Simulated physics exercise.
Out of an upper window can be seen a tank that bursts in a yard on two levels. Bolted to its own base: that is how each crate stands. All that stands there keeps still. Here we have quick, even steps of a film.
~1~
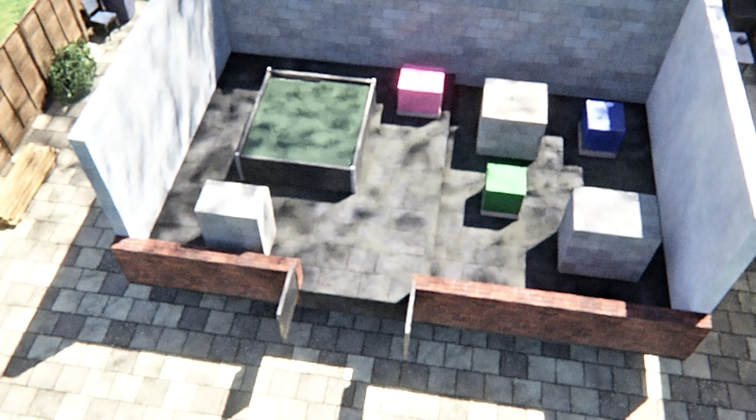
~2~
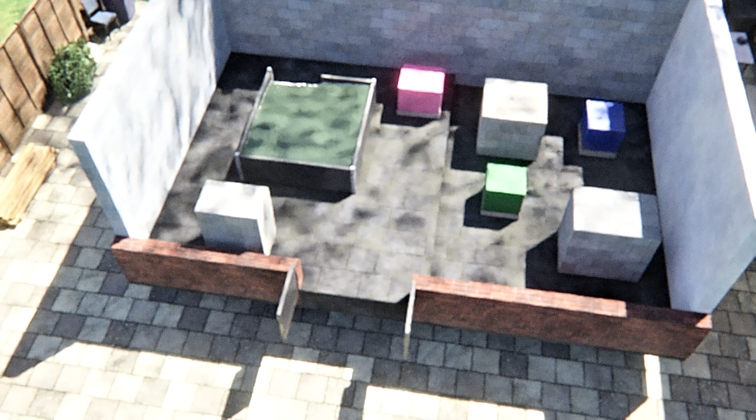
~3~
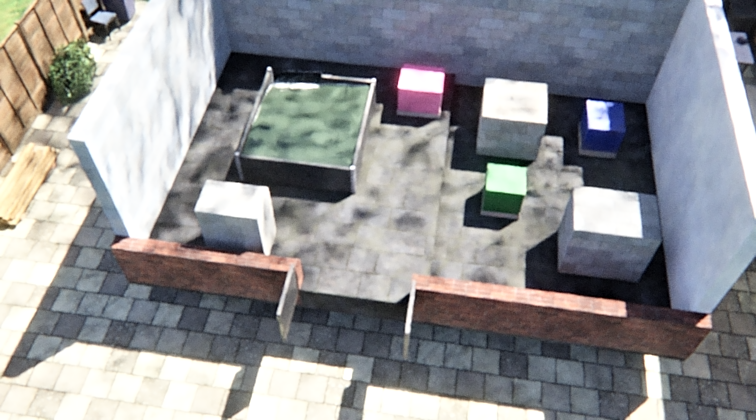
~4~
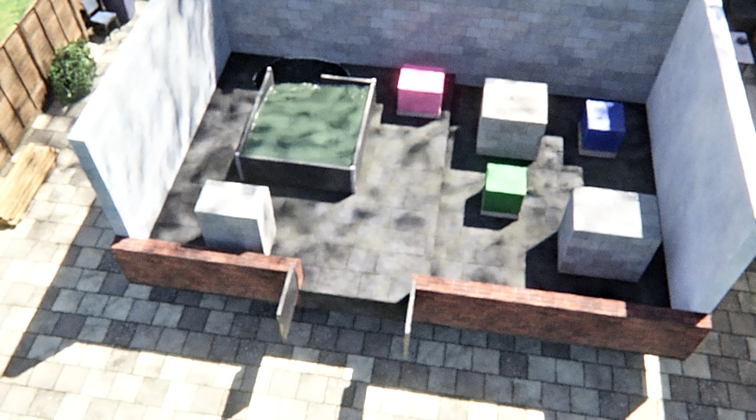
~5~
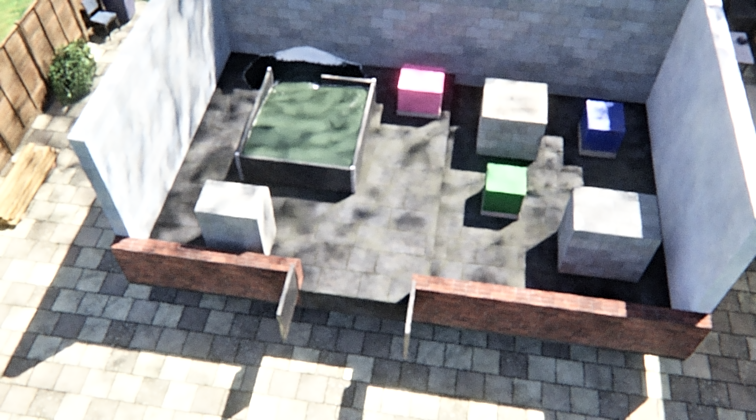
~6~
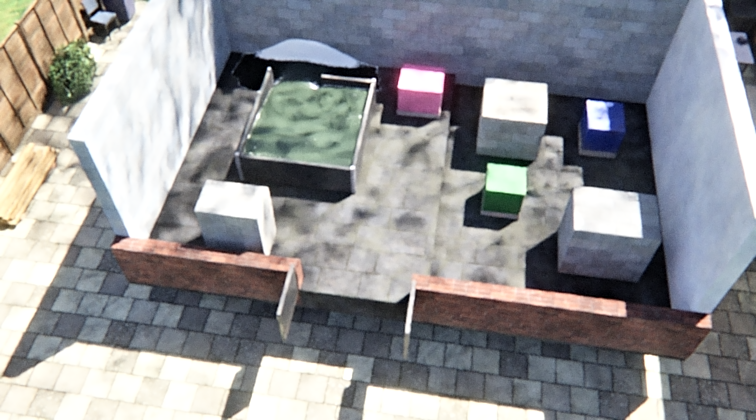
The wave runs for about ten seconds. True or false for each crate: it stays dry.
Green crate: True, it stays dry; pink crate: False, it gets wet; blue crate: True, it stays dry.
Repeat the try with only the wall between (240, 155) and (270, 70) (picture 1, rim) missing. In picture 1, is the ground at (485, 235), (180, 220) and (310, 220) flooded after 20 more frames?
Those three places would be still unsoaked, soaking and soaking, in that order.
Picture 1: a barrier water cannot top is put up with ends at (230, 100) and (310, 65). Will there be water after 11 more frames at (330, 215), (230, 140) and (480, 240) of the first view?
Taking the three spots in order: Spared, soaked, spared.
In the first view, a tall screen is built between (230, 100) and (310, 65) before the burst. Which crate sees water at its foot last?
My answer: The one in green.
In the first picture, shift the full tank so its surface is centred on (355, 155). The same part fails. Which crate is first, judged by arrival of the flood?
My pick is the crate marked pink.
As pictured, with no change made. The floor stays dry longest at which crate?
Last is the one in green.
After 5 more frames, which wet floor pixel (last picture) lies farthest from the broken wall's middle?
At roughly (433, 74).
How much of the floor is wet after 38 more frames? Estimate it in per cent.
Roughly 70 %.
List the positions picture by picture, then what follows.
The first frame shows still water in the water tank at (309, 120).
In the second frame, water pours out on the water tank's far side and has run to a hidden place.
In the third frame, water pours out on the water tank's far side and has run to a hidden place.
In the fourth frame, the front is at (292, 59), out from the gap on the water tank's far side.
In the fifth frame, the front is at (266, 57), out from the gap on the water tank's far side.
In the sixth frame, the front is at (248, 55), out from the gap on the water tank's far side.
A moment on, water covers 10 % of the floor; the green crate not reached, the pink crate water round its plinth, the blue crate not reached.
Next, water covers 20 % of the floor; the green crate not reached, the pink crate water round its plinth, the blue crate not reached.
Then, water covers 40 % of the floor; the green crate not reached, the pink crate water round its plinth, the blue crate water round its plinth.
Later, water covers 70 % of the floor; the green crate water round its plinth, the pink crate water round its plinth, the blue crate water round its plinth.
In the end, water covers 95 % of the floor; the green crate stayed above the water, the pink crate was topped, the blue crate stayed above the water.
